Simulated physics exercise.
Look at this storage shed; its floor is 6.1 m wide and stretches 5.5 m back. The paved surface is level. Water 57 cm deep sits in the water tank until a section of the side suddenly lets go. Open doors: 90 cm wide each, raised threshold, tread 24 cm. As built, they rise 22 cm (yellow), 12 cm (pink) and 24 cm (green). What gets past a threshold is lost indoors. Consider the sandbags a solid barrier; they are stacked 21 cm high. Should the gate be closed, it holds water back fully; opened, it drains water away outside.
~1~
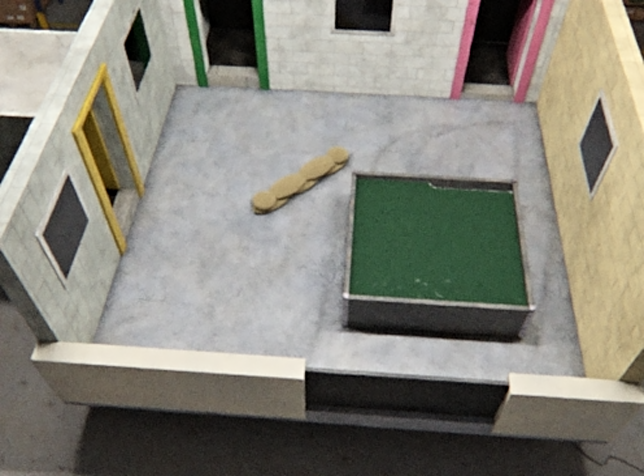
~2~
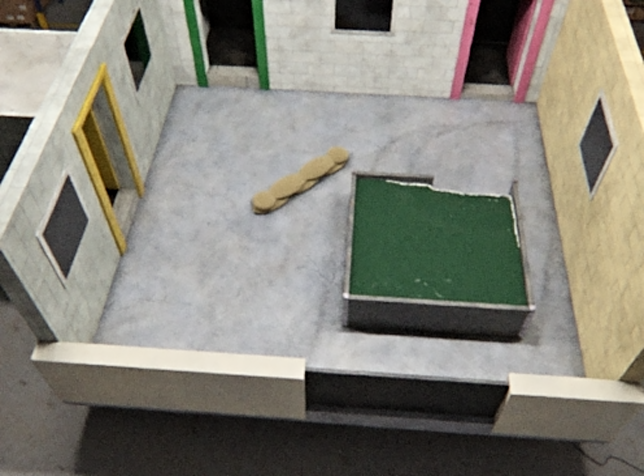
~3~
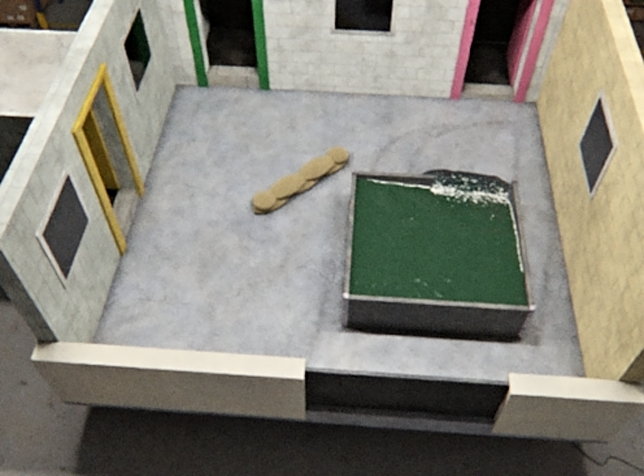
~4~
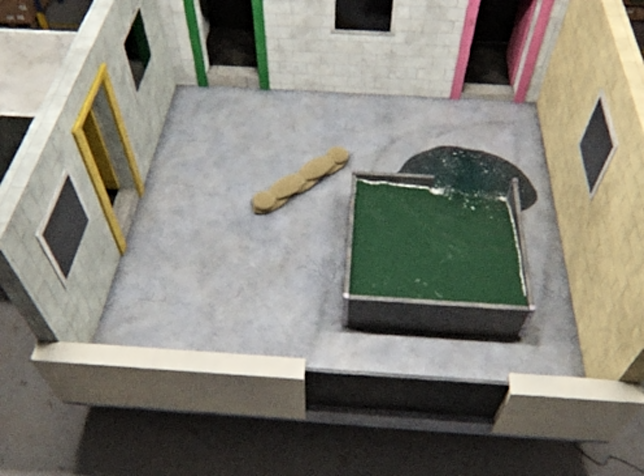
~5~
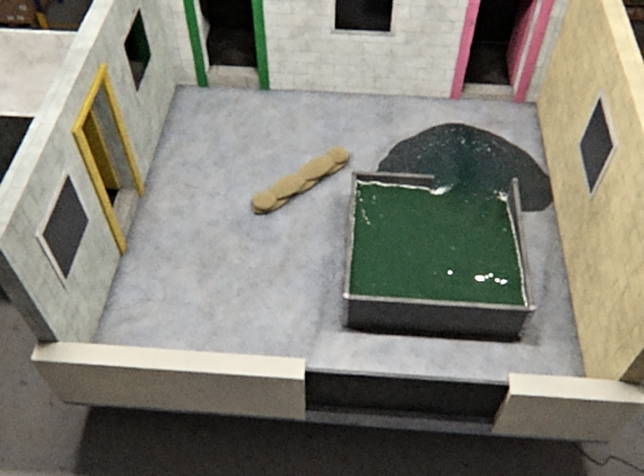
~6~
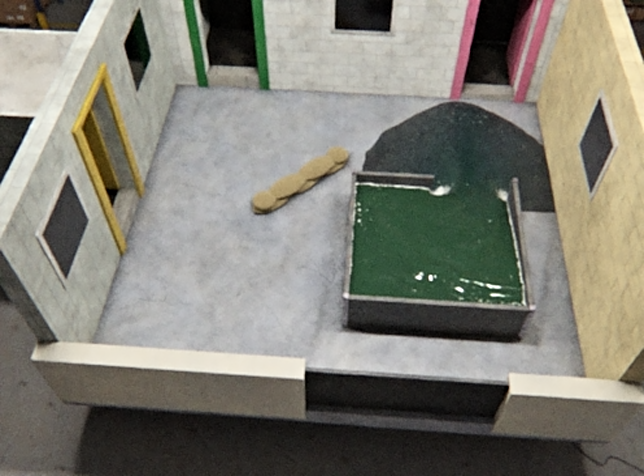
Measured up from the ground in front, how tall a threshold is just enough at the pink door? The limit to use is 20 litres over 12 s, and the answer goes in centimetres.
It needs to be about 29 cm tall.
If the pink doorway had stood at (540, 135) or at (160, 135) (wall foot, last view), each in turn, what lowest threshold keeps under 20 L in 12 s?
About 24 cm, then about 13.5 cm.
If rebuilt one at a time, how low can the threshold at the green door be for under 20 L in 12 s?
For green, a step near 8.0 cm.
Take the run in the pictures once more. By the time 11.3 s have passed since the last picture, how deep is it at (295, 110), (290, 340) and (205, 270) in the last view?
6, 8 and 4 cm, respectively.
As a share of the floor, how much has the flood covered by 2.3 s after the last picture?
The wet part is about 35 per cent.
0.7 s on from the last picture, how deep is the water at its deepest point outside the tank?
Max depth: Near 37 cm.
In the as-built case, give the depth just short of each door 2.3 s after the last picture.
The yellow door has 0 cm, the pink door 27 cm and the green door 4 cm.
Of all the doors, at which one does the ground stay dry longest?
Door: Yellow.
Then, 0.7 s after the last picture water covers 20 % of the floor, deepest (37 cm) near (528, 105); 24 cm at the pink door, 26 litres in over its 12 cm threshold.
Then, 2.3 s after the last picture water covers 35 % of the floor, deepest (28 cm) near (517, 104); 27 cm at the pink door, 198 litres in over its 12 cm threshold.
Then, 11.3 s after the last picture water covers 95 % of the floor, deepest (12 cm) near (304, 391); 7 cm at the pink door, 312 litres in over its 12 cm threshold.
At the pink door as built, the water peaked near 35 cm, 1.3 s after the last picture.
Run again over the same 12 s with other heights there, 39 litres in over 25.5 cm, 5 litres over 34.5 cm. The limit of 20 litres is kept from about 29 cm up.
